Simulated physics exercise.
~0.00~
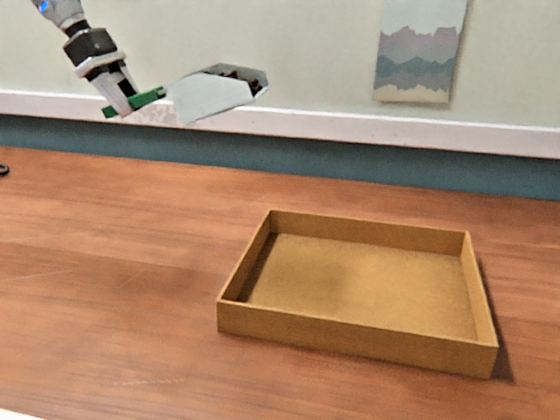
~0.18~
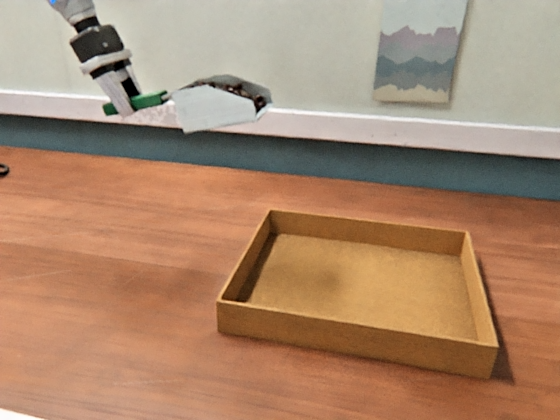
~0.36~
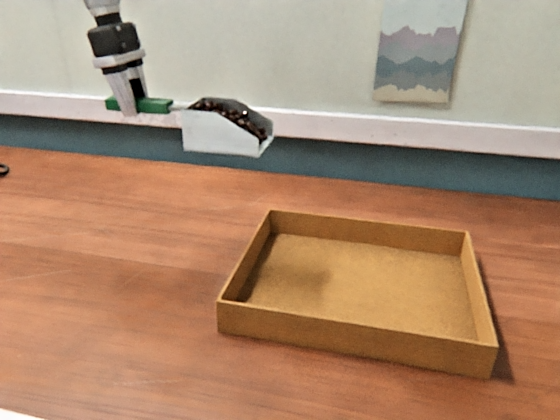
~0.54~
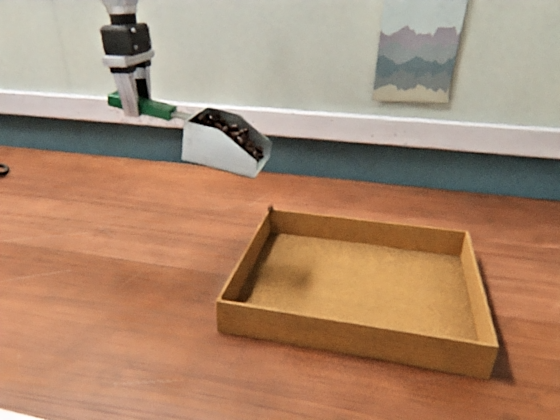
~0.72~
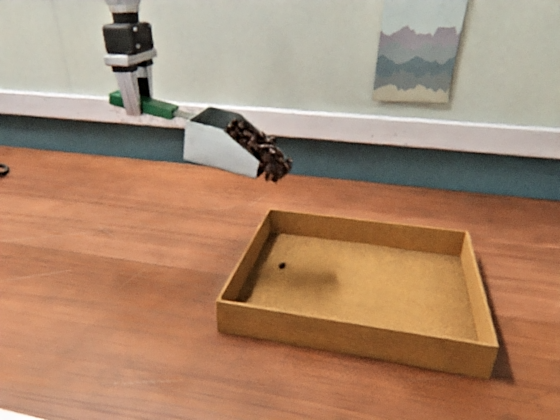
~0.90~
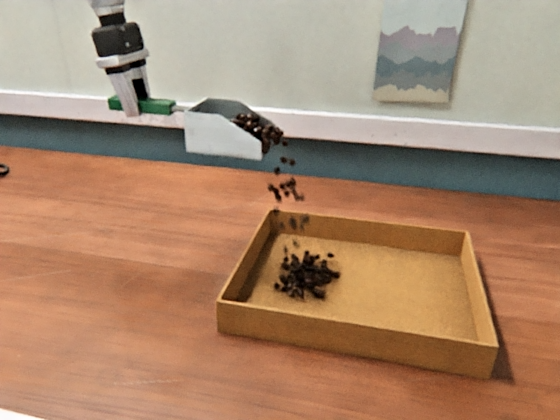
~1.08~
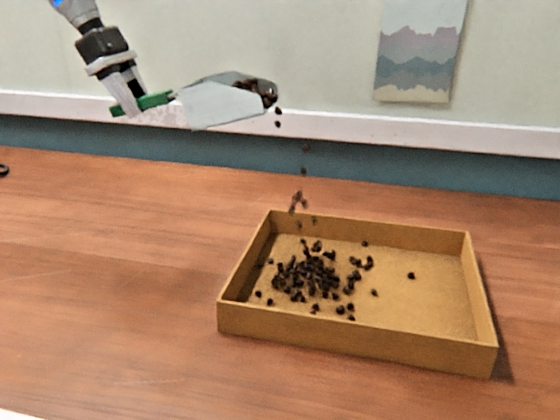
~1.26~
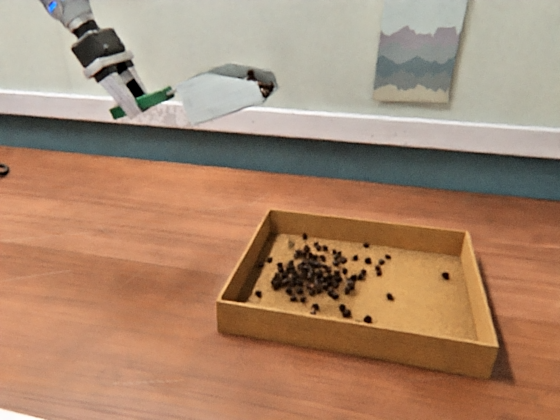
Robot arm lowering and tipping a scoop, spilling some dark beans into a shallow tray, then lifting and tilting it back.
